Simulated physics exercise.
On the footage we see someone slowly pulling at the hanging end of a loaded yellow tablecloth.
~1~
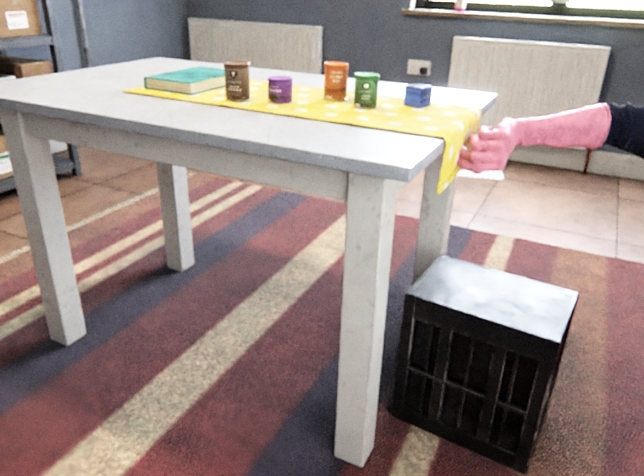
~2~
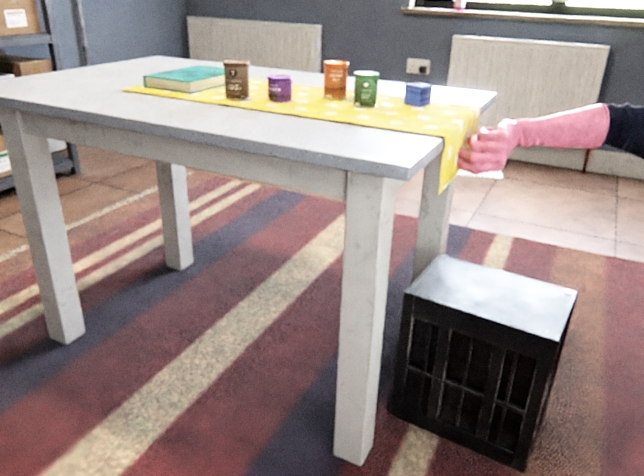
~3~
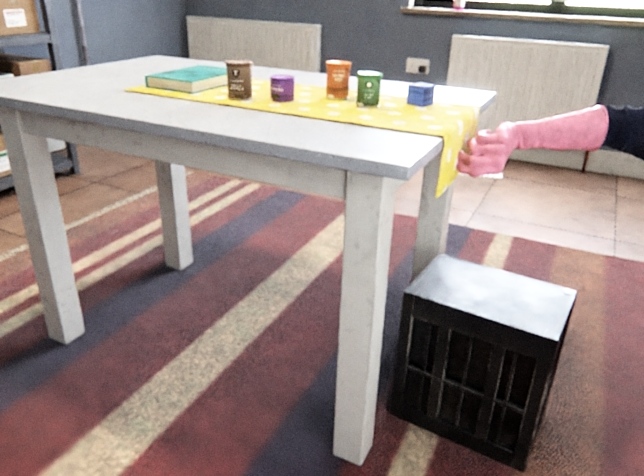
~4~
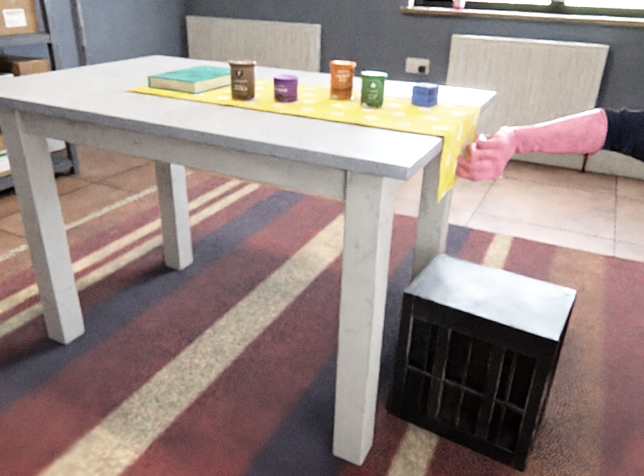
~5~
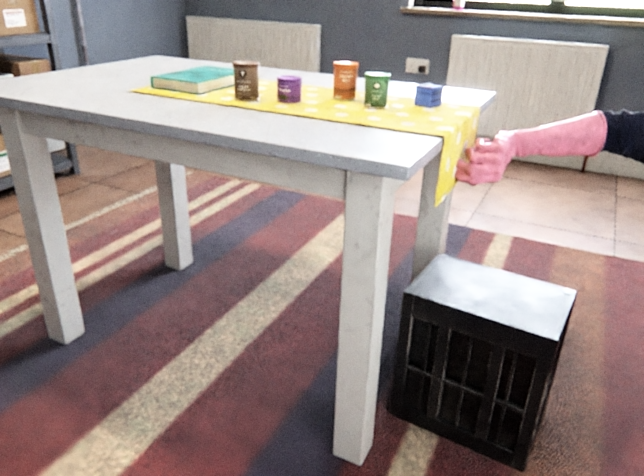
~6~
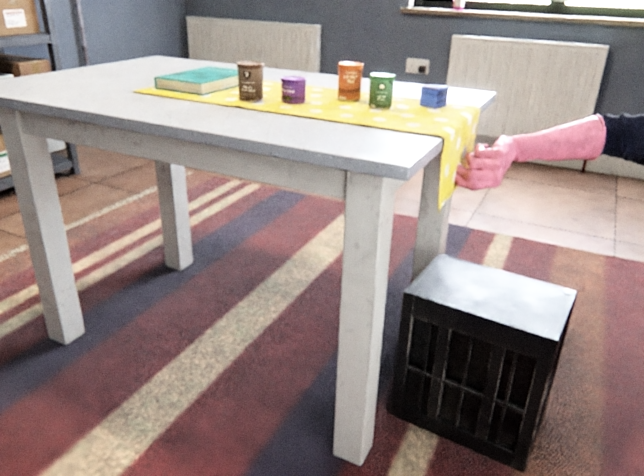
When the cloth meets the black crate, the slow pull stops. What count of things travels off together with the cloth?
My prediction: Two will come off.
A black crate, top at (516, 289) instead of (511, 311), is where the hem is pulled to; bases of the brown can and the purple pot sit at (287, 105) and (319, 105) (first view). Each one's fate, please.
Observed: Brown can remains seated; purple pot remains seated.
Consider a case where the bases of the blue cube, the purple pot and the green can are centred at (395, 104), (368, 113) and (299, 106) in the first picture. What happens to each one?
Outcome: Blue cube falls away, purple pot falls away, green can stays aboard.
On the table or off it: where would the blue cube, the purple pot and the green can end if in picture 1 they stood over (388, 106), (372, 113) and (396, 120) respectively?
Blue cube dropped, purple pot dropped, green can dropped.
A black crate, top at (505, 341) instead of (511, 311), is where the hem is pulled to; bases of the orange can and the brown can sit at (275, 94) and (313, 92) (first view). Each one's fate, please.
First the orange can: It is still up there. Then the brown can: It is still up there.
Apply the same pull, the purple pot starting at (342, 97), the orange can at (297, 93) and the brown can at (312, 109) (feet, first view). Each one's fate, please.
The purple pot holds on; the orange can stays on; the brown can keeps its place on top.
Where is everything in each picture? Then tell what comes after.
Hem (438, 195); blue cube (419, 86); green can (367, 74); orange can (336, 63); purple pot (280, 78); brown can (237, 63); top of the crate (511, 311), in the first frame.
Hem (439, 195); blue cube (419, 84), in the second frame.
Hem (436, 198); green can (370, 73), in the third frame.
Hem (437, 203); orange can (343, 63); top of the crate (509, 309), in the fourth frame.
Hem (435, 207); purple pot (289, 77), in the fifth frame.
Hem (439, 213); blue cube (435, 86); green can (382, 74); orange can (350, 64); purple pot (294, 78); brown can (250, 63), in the sixth frame.
A little later, hem near (450, 235); blue cube gone.
Next, hem near (448, 264); blue cube gone.
Later still, hem on the crate; blue cube and green can gone.
When it is over, hem on the crate; blue cube and green can gone. The table loses two.
